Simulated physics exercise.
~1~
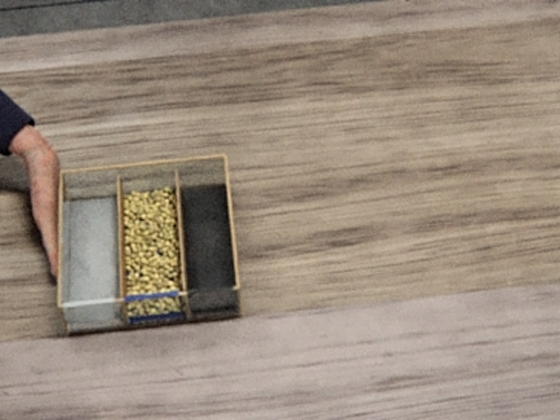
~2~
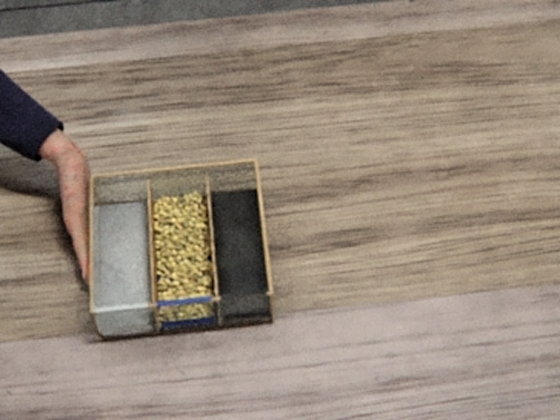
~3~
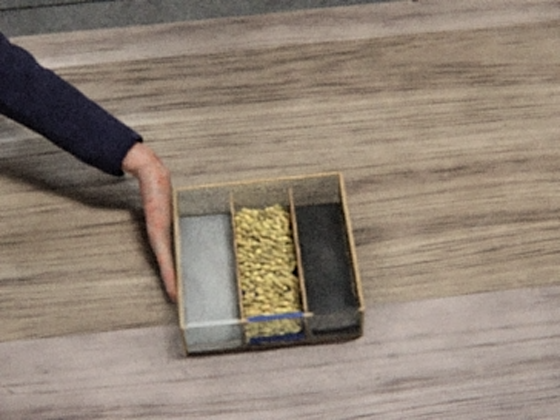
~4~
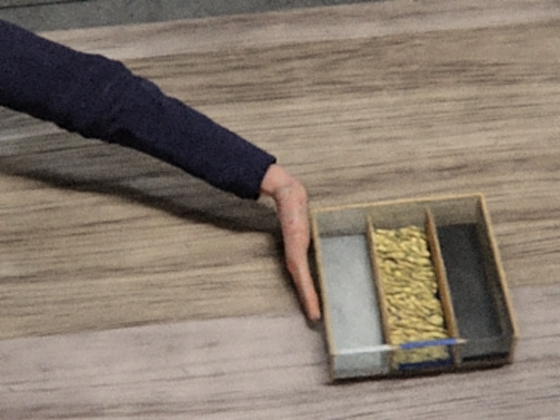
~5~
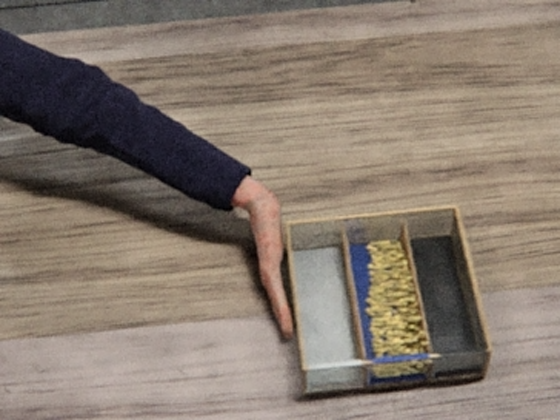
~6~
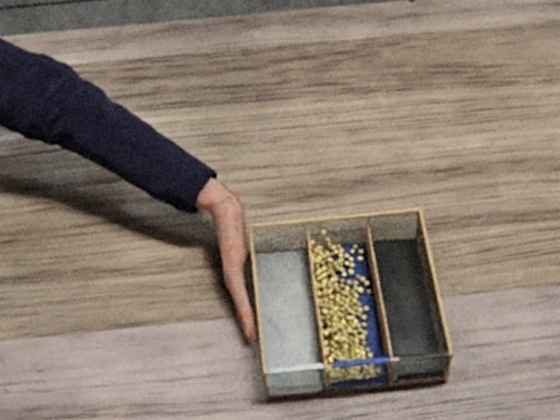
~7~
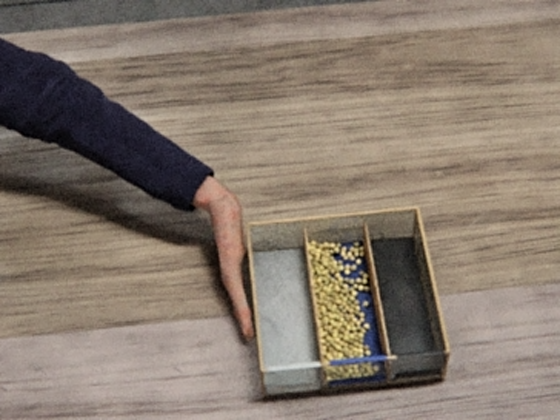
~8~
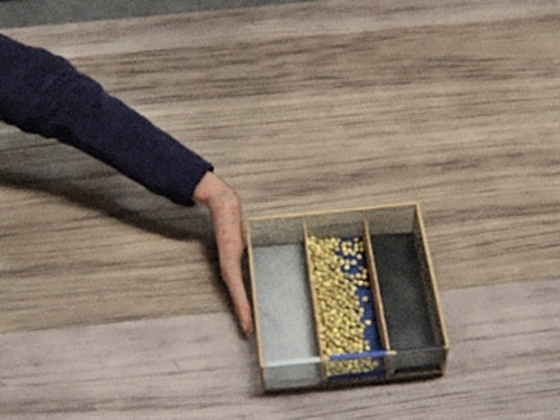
On a wood-grain surface, a hand in a dark blue sleeve moved a three-part tray with soya beans in its middle section to the right, then back left a little, shifting the beans and baring some blue floor before the tray came to rest.
